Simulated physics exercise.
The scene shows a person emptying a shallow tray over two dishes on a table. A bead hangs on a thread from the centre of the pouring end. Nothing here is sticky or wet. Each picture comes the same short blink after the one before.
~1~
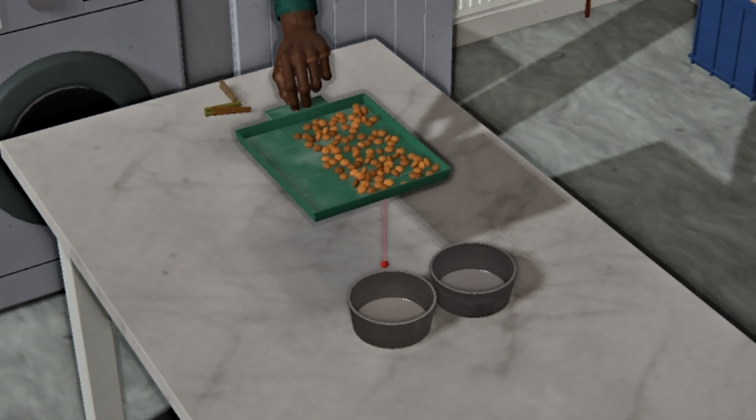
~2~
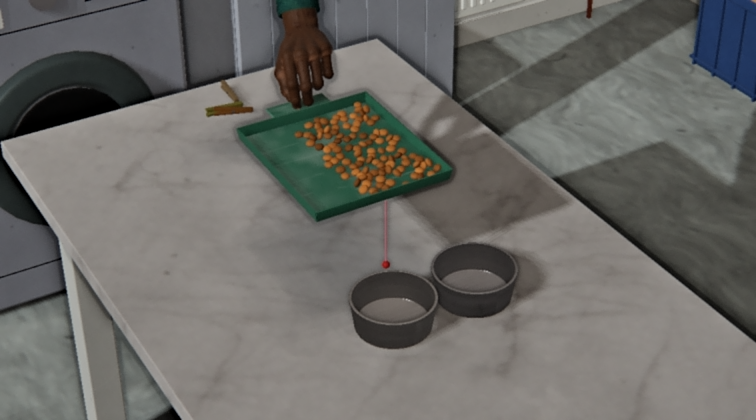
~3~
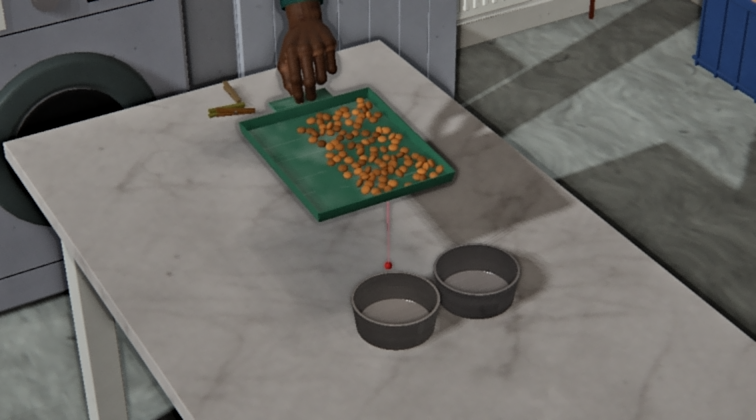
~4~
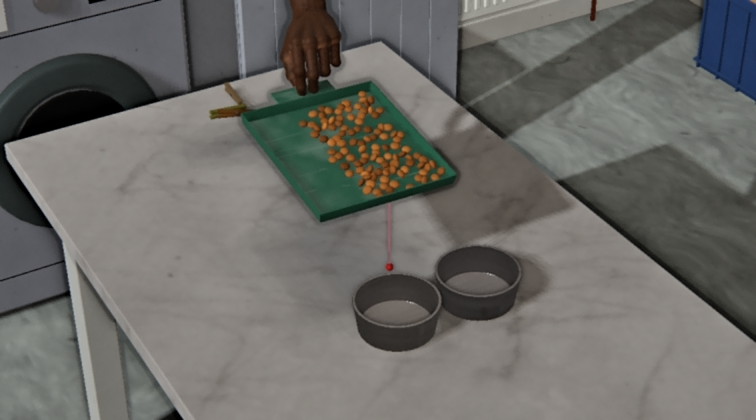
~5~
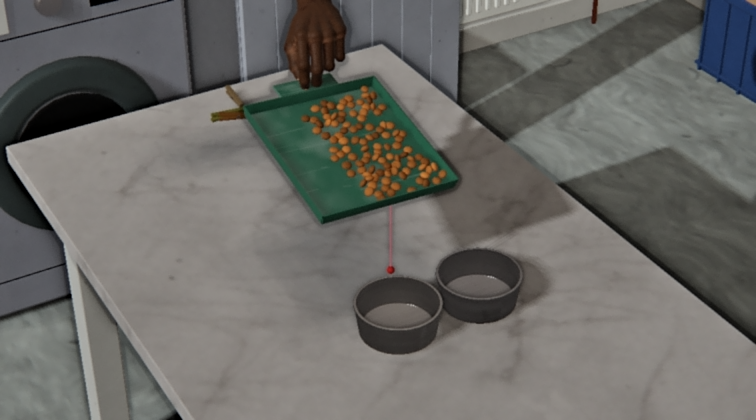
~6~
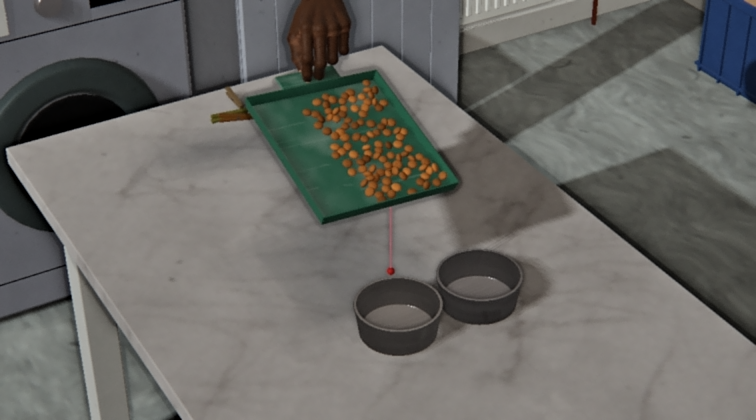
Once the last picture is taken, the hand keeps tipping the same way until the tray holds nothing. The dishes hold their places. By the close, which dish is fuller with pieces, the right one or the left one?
The right one.
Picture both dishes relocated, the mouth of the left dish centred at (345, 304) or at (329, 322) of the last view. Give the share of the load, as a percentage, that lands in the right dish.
90 % and 50 %.
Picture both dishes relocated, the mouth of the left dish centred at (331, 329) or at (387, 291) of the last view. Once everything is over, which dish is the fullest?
The first time the right-side one comes out ahead, then the right-side one the second time.
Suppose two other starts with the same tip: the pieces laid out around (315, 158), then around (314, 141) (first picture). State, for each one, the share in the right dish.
It's 40 percent the first time and 50 percent the second.
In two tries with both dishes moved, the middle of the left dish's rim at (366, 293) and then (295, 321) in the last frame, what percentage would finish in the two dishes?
First case 80 in a hundred, second case 10 in a hundred.
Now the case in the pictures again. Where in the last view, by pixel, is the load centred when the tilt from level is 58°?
Look about (416, 169) in the last picture.
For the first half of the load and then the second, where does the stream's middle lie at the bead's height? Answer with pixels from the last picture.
About (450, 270), and after that about (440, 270).
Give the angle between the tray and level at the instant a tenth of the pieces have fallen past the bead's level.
Around 80° at that moment.
Soon after the last picture, tray tipped steeply; all on the tray.
A little later, tray tipped right over; about a third on the tray; a small part in the left dish; about a third in the right dish; a small part outside both; a small part in the air.
Later still, tray tipped past a quarter turn; about a quarter in the left dish; about two thirds in the right dish; about a quarter outside both.
At rest, tray tipped past a quarter turn; about a quarter in the left dish; about two thirds in the right dish; about a quarter outside both.
